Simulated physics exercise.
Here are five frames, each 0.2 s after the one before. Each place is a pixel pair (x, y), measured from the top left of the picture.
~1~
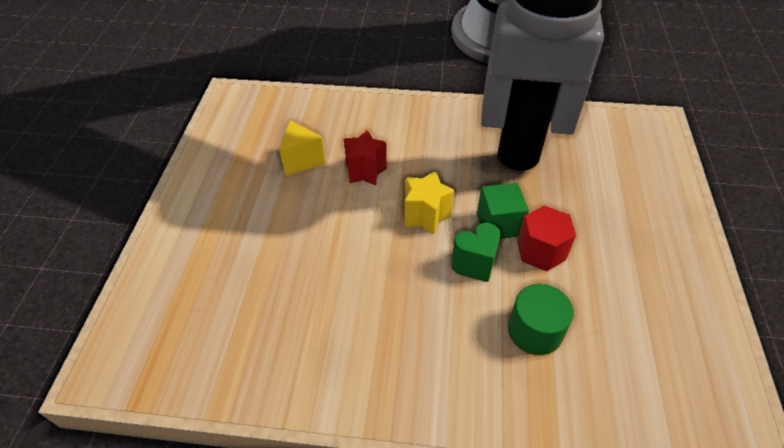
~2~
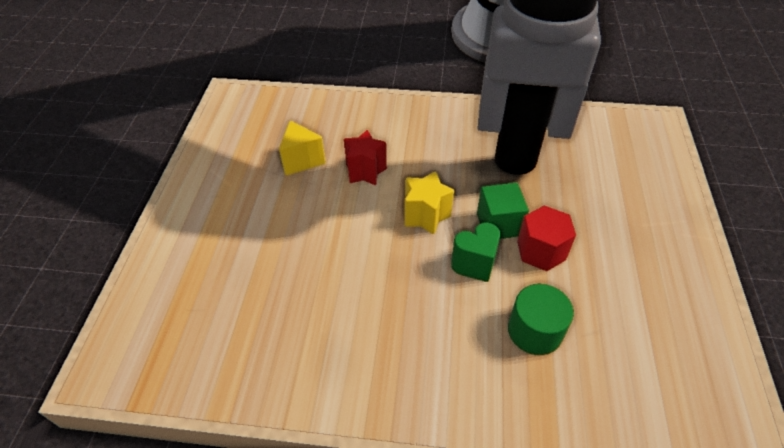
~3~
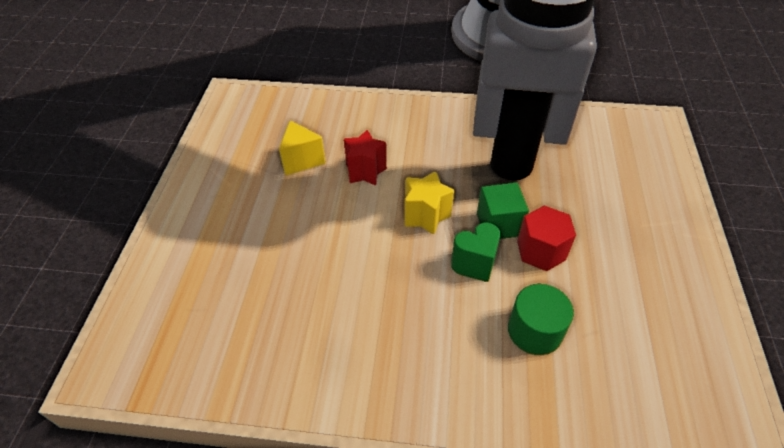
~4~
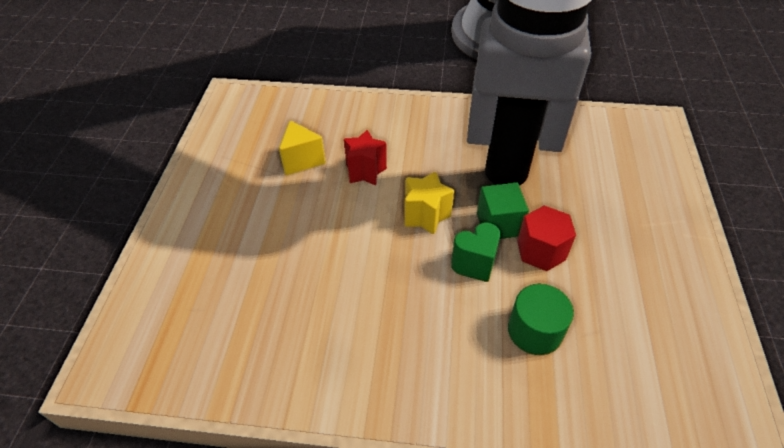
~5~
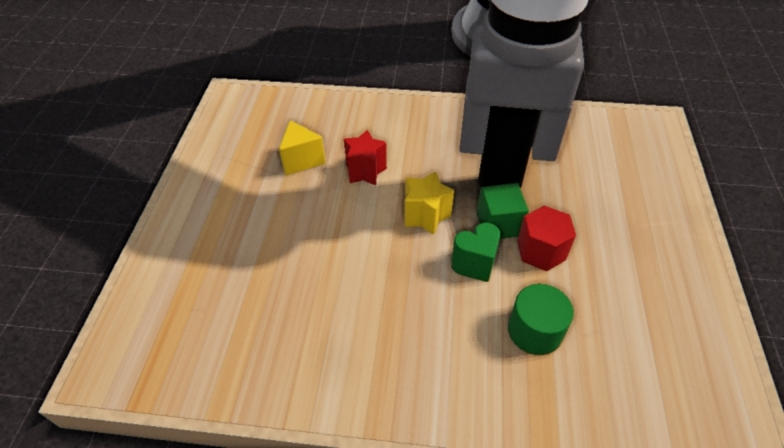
The black-tipped pusher moves slightly down and left toward the green block among still blocks.
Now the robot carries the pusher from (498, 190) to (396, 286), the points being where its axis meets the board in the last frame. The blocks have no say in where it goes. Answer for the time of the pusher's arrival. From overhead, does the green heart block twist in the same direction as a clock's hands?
Short answer: Yes.
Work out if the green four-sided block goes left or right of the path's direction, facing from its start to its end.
The shift goes left.
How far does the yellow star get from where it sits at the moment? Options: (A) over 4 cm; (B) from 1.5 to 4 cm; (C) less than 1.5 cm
My pick is B.
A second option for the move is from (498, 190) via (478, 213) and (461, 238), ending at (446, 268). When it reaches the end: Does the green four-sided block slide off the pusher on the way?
Final answer: Yes.
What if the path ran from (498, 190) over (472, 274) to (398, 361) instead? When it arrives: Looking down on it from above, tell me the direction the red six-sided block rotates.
From overhead, the rotation is counterclockwise.
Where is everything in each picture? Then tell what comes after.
In the first picture, pusher's lower end (518, 156); yellow star (427, 189); green heart block (480, 239); green four-sided block (505, 198); red six-sided block (550, 225).
In the second picture, pusher (516, 160); blocks still.
In the third picture, pusher (512, 166); blocks still.
In the fourth picture, pusher (506, 173); blocks still.
In the fifth picture, pusher (500, 181); yellow star (427, 189); green heart block (480, 239); green four-sided block (505, 198); red six-sided block (550, 225).
The first path, step by step. One third of the way, pusher (468, 211); yellow star (420, 190), turned 15° clockwise; green heart block (478, 251), turned 35° clockwise; green four-sided block (501, 222), turned 35° anticlockwise; red six-sided block (554, 230), turned 15° anticlockwise.
Two thirds of the way, pusher (434, 242); yellow star (407, 197), turned 80° clockwise; green heart block (478, 251), turned 35° clockwise; green four-sided block (501, 222), turned 40° anticlockwise; red six-sided block (554, 230), turned 15° anticlockwise.
At the end, pusher (396, 277); yellow star (406, 197), turned 80° clockwise; green heart block (478, 251), turned 35° clockwise; green four-sided block (501, 222), turned 40° anticlockwise; red six-sided block (554, 230), turned 15° anticlockwise.
